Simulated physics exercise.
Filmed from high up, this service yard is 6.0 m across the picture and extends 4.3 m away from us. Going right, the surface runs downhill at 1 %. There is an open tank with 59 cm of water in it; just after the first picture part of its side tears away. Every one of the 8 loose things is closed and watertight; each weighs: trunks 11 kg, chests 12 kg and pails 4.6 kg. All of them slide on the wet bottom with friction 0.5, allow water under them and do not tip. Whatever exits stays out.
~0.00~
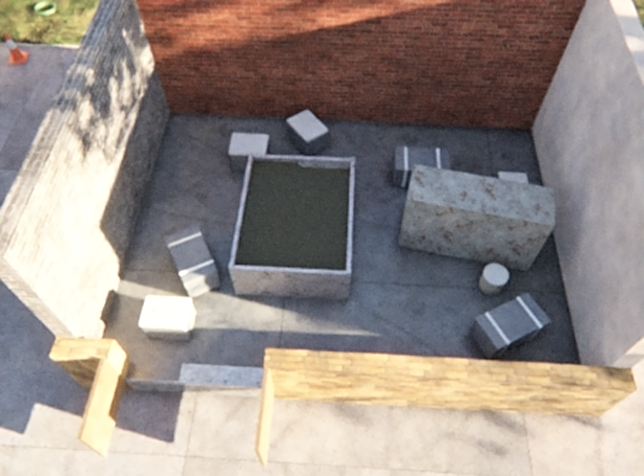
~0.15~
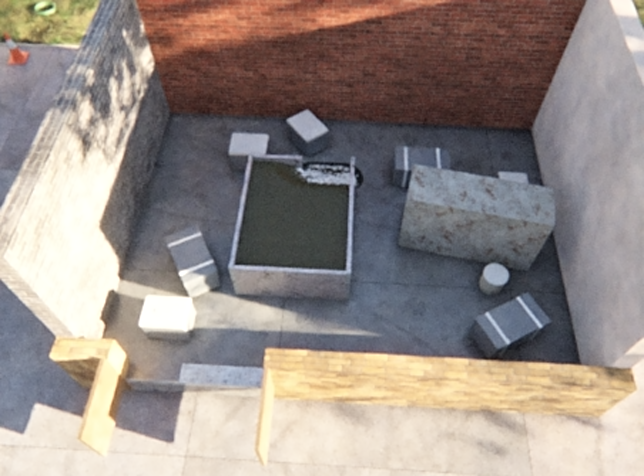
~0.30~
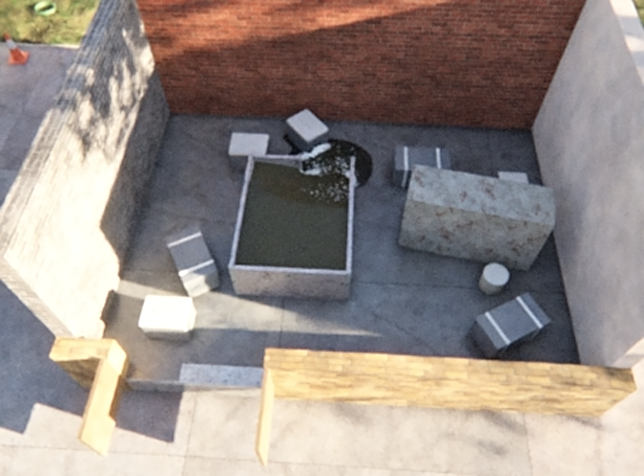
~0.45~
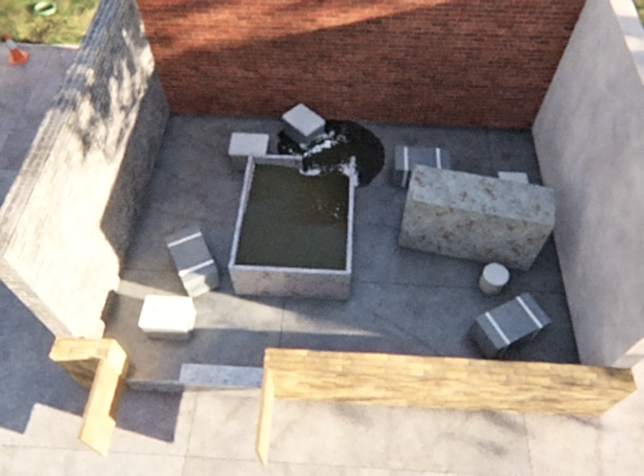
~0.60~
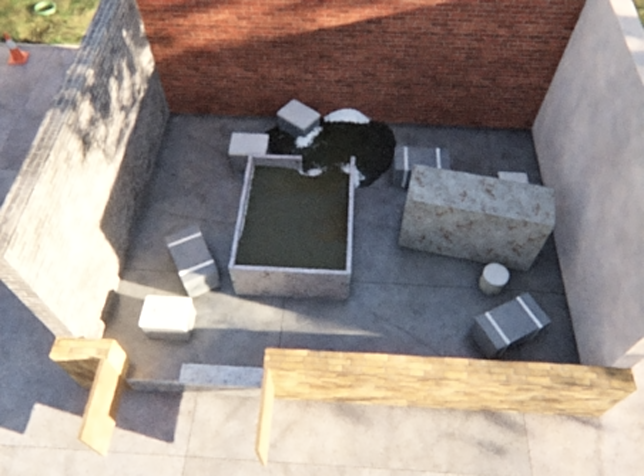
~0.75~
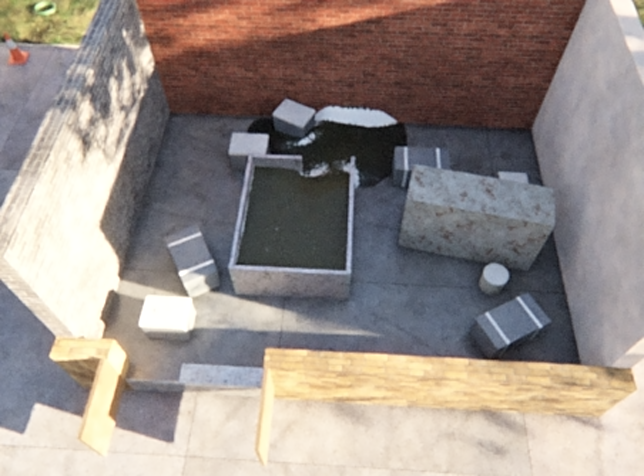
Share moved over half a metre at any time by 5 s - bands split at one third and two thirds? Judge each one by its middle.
Share: Under a third.
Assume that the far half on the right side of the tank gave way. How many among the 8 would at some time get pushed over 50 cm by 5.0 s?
Result: 1 of them.
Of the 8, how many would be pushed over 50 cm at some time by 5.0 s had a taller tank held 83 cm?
Then 6 of them.
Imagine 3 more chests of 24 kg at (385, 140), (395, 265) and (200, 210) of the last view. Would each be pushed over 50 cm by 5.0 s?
Result, in sequence: Above the mark / below the mark / below the mark.
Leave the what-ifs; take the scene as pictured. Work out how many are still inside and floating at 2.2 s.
At that time the total is 0.
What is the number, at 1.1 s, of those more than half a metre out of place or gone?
By my tally, 1.
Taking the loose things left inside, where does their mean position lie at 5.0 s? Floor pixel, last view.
I'd put it close to (331, 246) in the last view.
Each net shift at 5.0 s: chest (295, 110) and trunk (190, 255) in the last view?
In turn: 250 cm, 30 cm.
After 1.1 s 1 of 8 are over 50 cm from their spots; 0 afloat.
After 2.2 s 1 of 8 are over 50 cm from their spots; 0 afloat.
After 3.5 s 1 of 8 are over 50 cm from their spots; 1 afloat.
After 5.0 s 2 of 8 are over 50 cm from their spots, and 2 have been at some point; 0 afloat.
